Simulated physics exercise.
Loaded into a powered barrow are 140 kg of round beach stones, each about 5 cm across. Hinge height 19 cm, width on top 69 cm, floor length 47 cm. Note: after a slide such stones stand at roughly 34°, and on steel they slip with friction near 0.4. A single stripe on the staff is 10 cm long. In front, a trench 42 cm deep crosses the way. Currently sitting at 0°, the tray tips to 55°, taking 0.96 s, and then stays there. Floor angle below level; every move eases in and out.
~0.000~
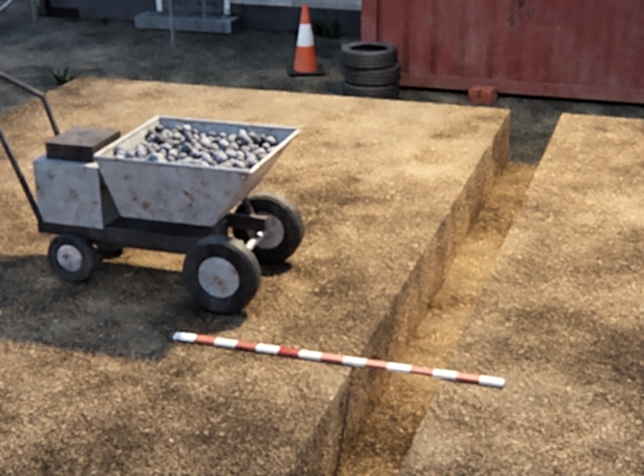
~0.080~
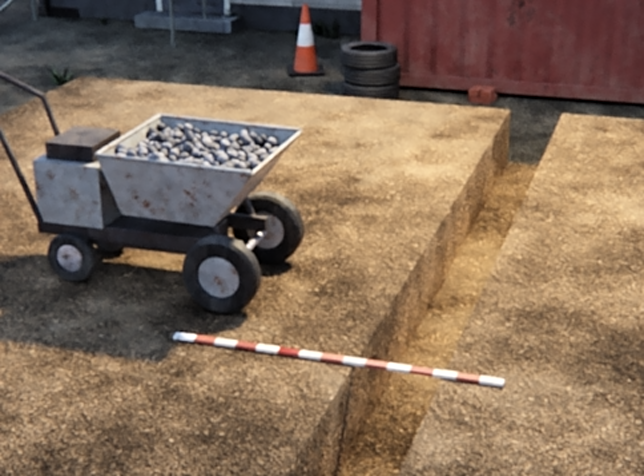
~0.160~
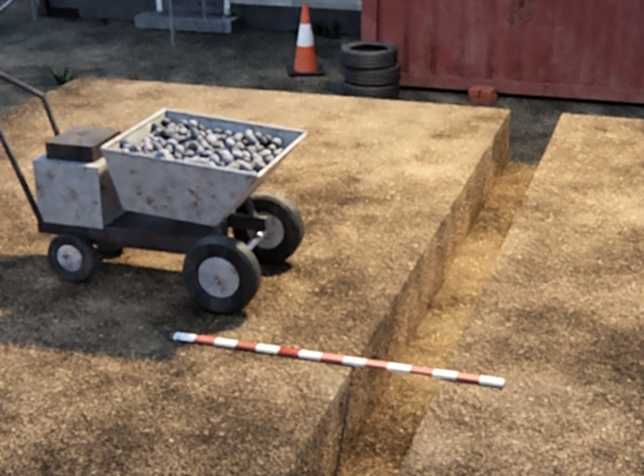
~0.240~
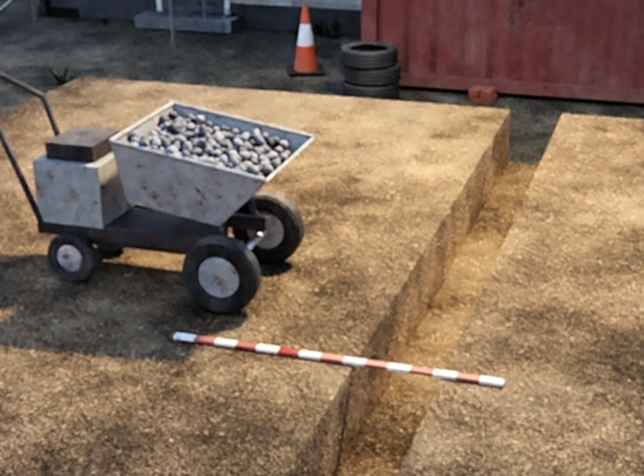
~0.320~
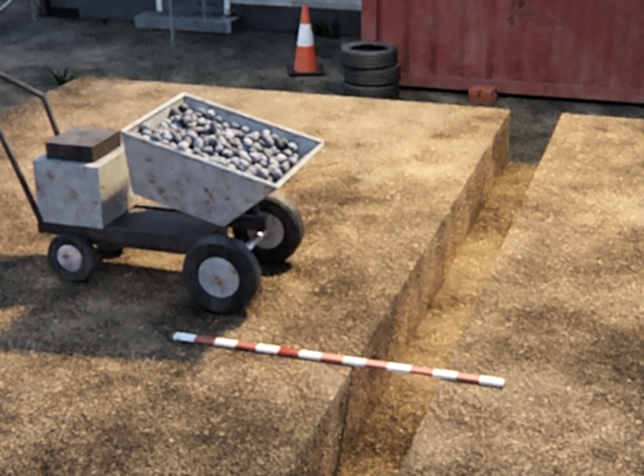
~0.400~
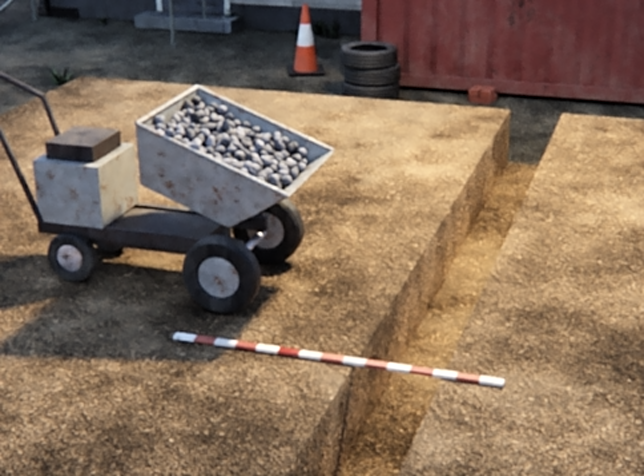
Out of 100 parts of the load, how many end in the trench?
Some 45 out of 100.
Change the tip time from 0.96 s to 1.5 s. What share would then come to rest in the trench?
Estimate: About 40 %.
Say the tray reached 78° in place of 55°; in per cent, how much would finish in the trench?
Expect roughly 80 per cent.
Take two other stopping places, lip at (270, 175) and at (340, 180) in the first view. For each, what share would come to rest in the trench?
About 55 per cent from the first spot, about 35 from the second.
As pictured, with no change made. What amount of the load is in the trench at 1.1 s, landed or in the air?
Something like 0 in a hundred.
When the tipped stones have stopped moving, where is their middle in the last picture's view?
Centre estimate: Around (419, 374).
After 0.7 s the floor is at 46°; 100 % in the tray; the foremost stones are at (319, 219).
After 1.1 s the floor is at 55°; 90 % in the tray, 9 % short of the trench, 1 % in the trench; the foremost stones are at (389, 293).
After 1.4 s the floor is at 55°; 62 % in the tray, 13 % short of the trench, 25 % in the trench; the foremost stones are at (466, 374).
After 3.4 s the floor is at 55°; 37 % in the tray, 18 % short of the trench, 45 % in the trench; the foremost stones are at (470, 369).
